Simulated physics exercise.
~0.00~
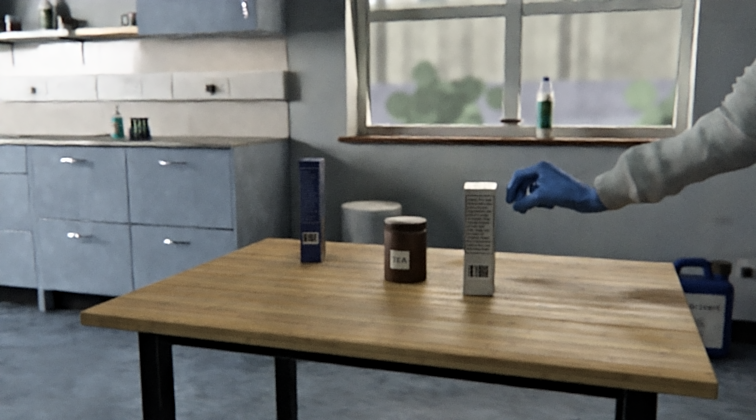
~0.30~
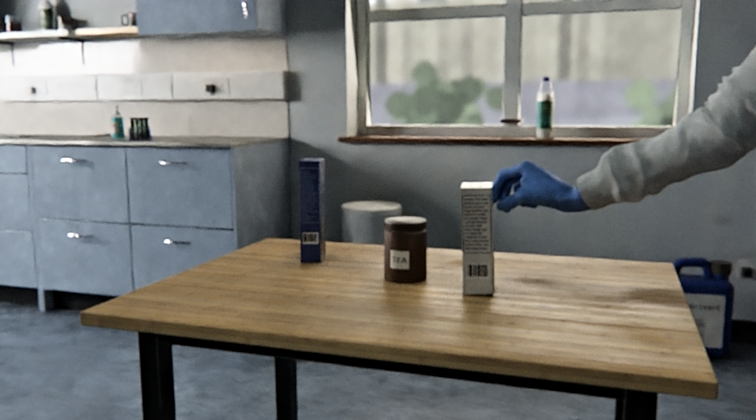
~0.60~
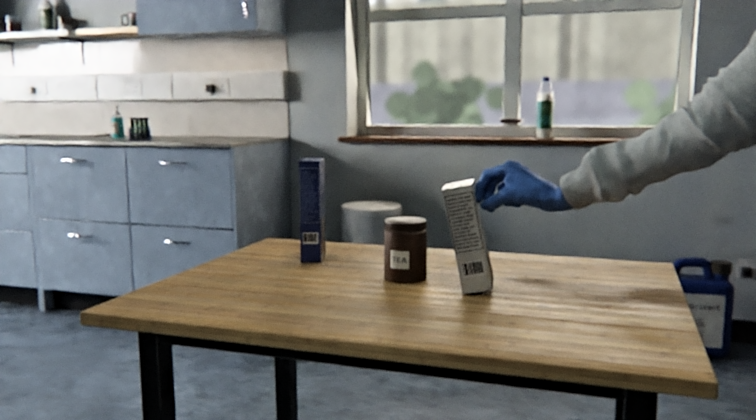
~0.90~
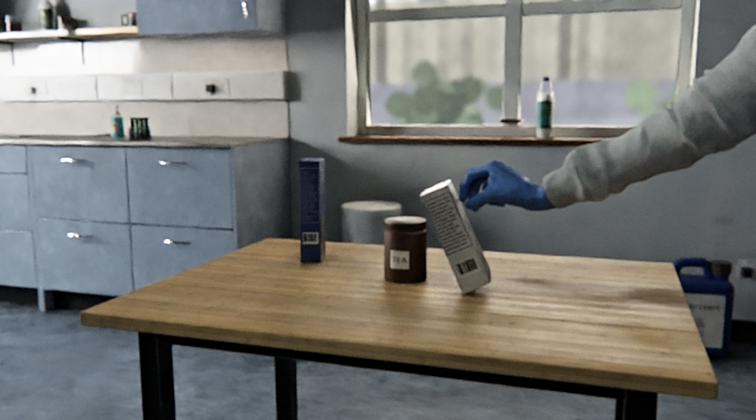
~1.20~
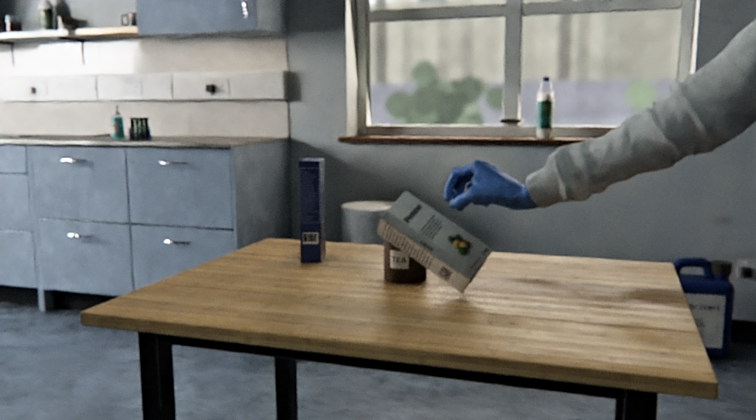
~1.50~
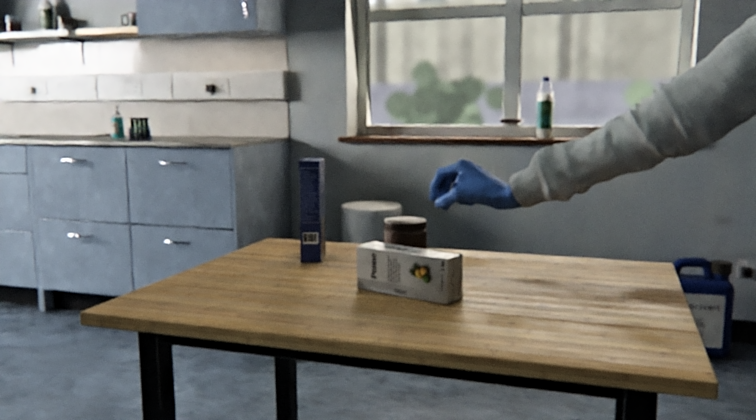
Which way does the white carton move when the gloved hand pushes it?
The white carton moves to the left as it tips over.
